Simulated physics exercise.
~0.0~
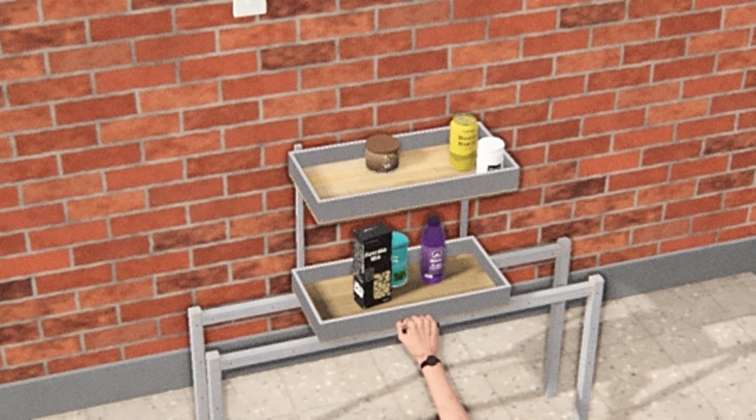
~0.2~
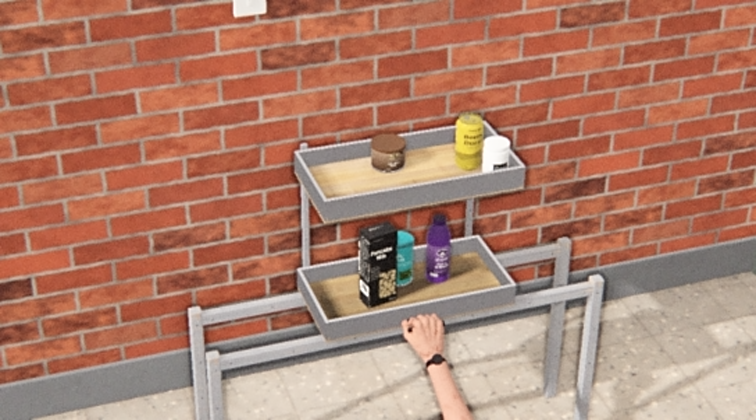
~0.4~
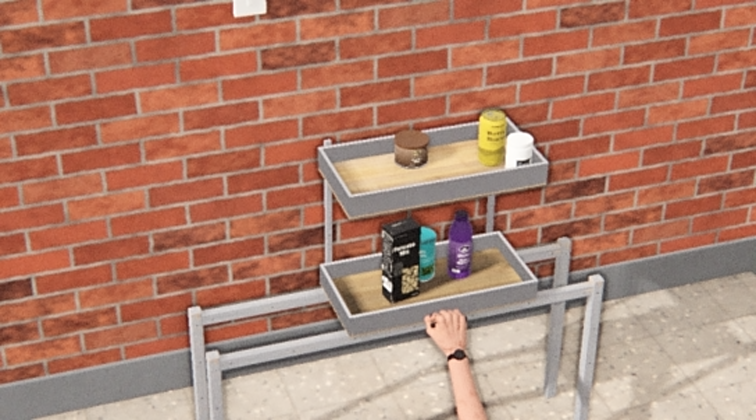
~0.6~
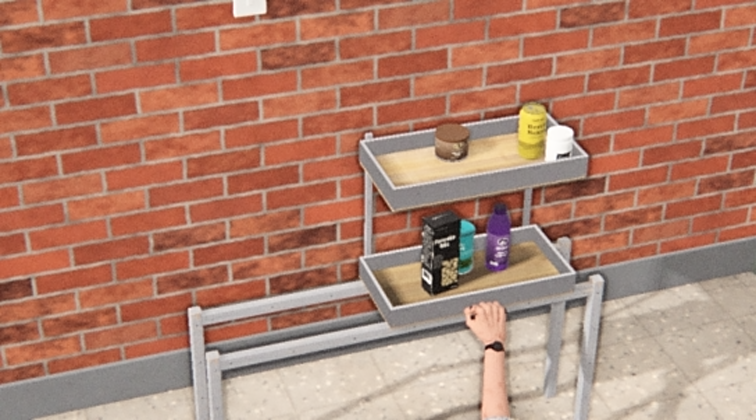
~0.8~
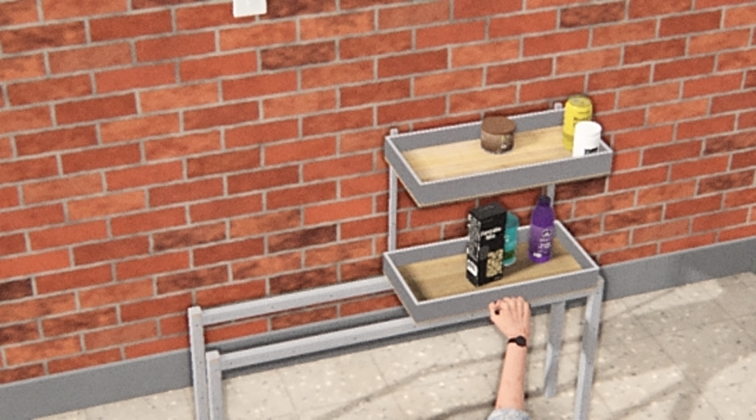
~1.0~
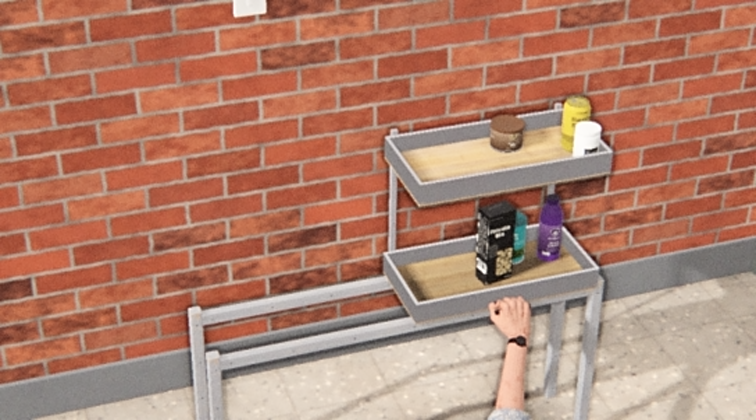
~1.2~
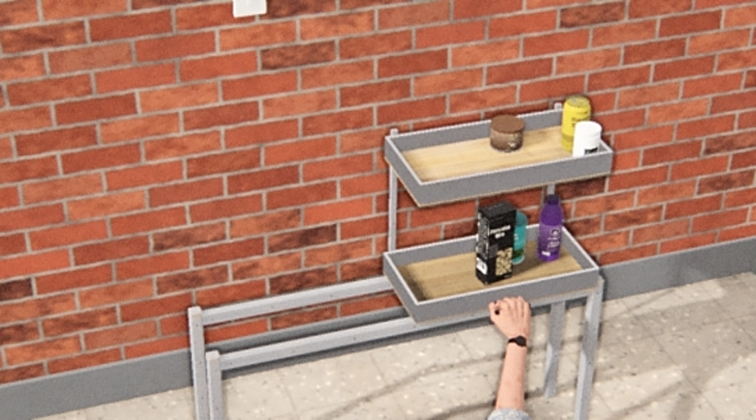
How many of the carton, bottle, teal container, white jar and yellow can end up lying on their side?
None of them end up on their side. The carton, bottle, teal container, white jar and yellow can are all still upright when the tray comes to rest.
